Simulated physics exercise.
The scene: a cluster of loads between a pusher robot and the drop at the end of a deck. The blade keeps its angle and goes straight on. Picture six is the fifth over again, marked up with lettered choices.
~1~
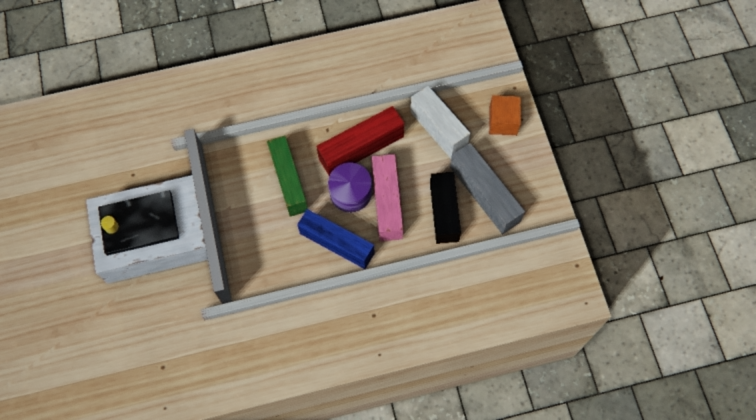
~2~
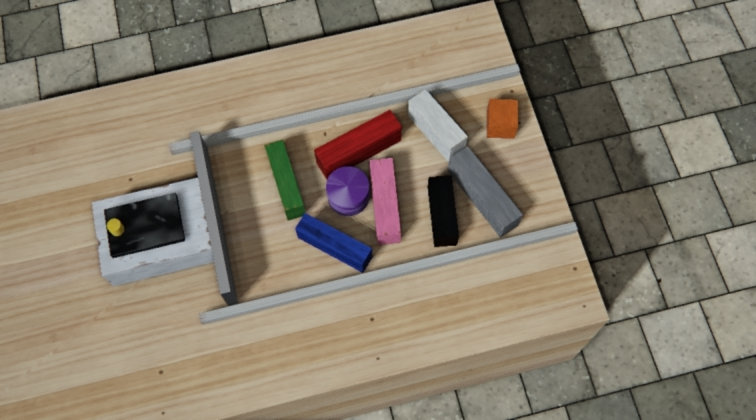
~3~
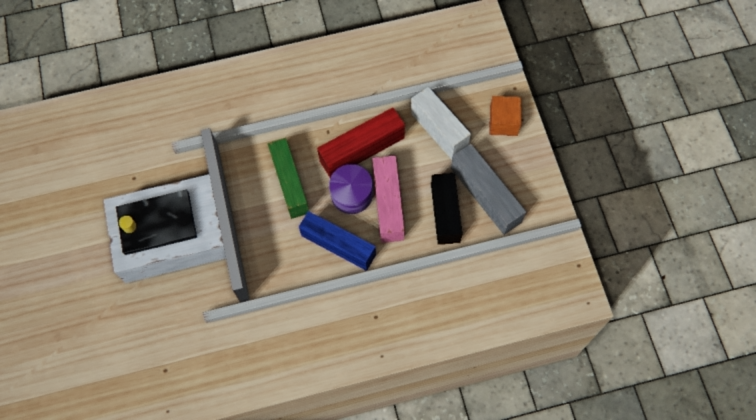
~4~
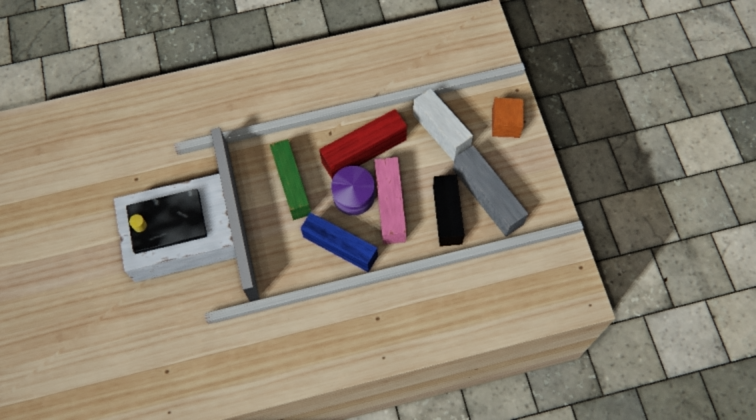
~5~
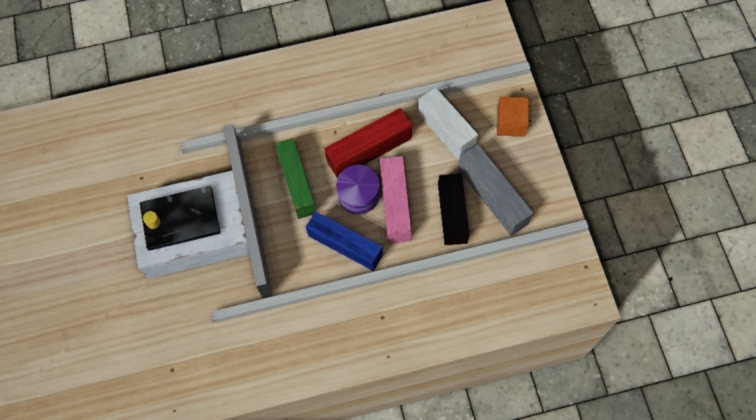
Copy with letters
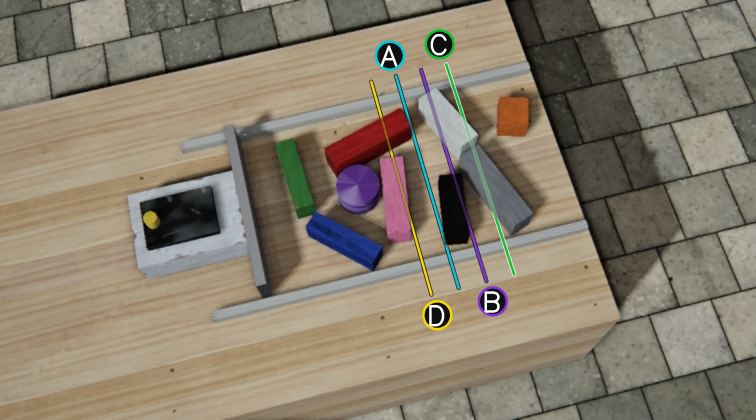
The footage shows a white pusher robot with a wide grey blade moving slowly rightward along a wooden deck toward a cluster of coloured bars, a purple canister and an orange block, which stay in place between two rails.
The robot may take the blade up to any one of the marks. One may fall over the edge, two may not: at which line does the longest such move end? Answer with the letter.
As far as mark B.
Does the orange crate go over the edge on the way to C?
Yes.
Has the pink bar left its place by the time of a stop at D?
Yes.
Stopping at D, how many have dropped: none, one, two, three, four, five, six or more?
The count is none.
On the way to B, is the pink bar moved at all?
By then, yes.
On the marked copy, A at (426, 177); B at (452, 170); C at (478, 164); D at (400, 183).
Following B. Soon after the start, robot (261, 198); blue stick (360, 236); red stick (380, 141).
Later, robot (335, 180); orange crate (522, 118); white bar (498, 111).
In the end, robot (393, 167); orange crate (543, 122); grey bar (562, 178); none fallen.
As for the rest, A is within the limit but short; C drops two; D is within the limit but short.
